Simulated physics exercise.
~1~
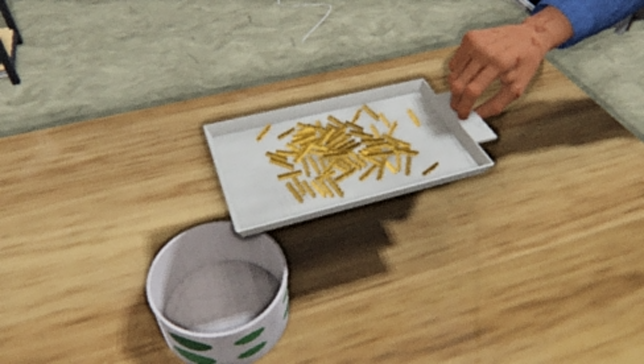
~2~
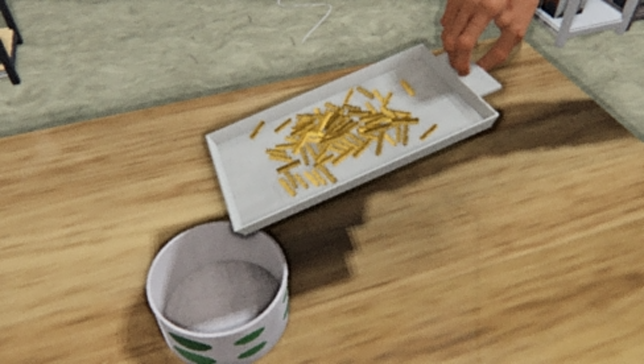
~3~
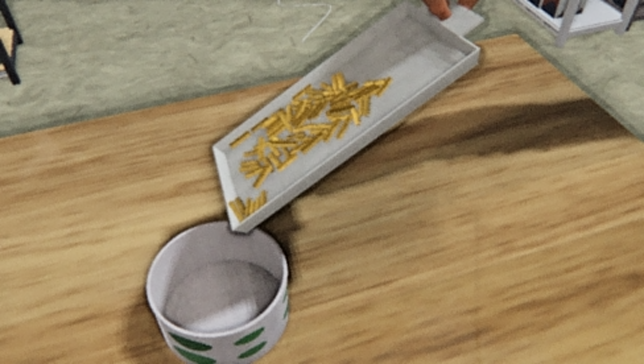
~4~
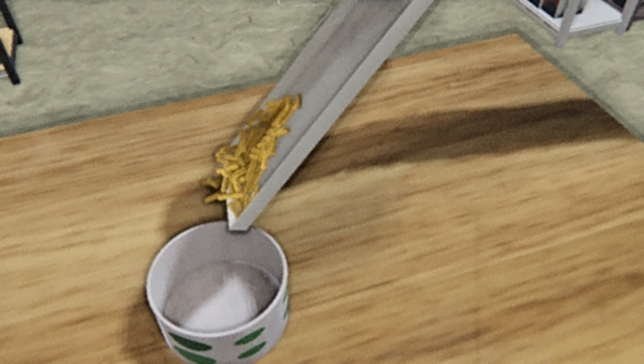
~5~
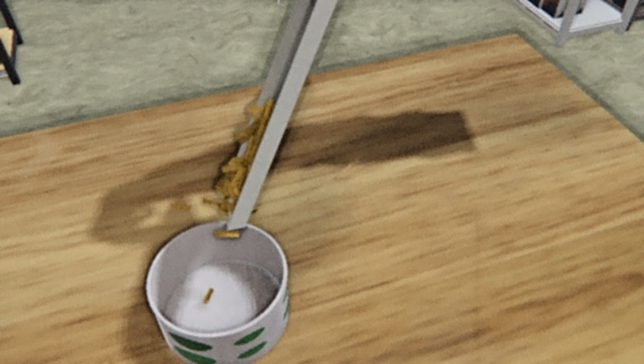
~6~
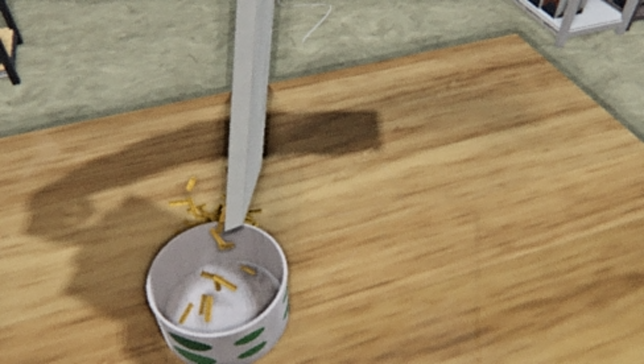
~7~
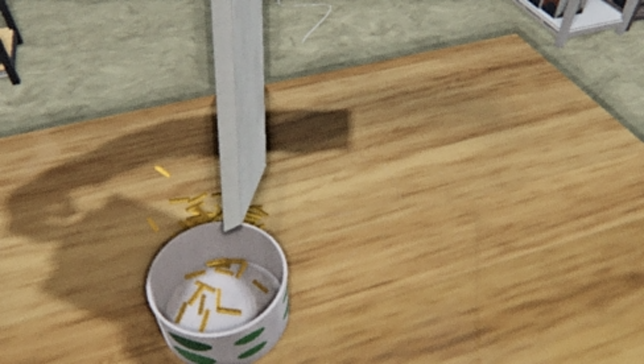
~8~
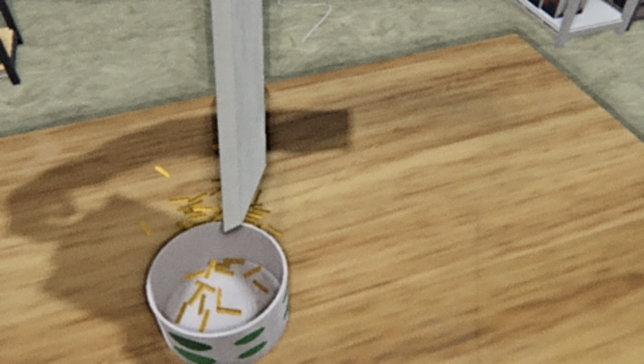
On a wooden table, a hand tips a tray of pasta, most pieces missing the pot.
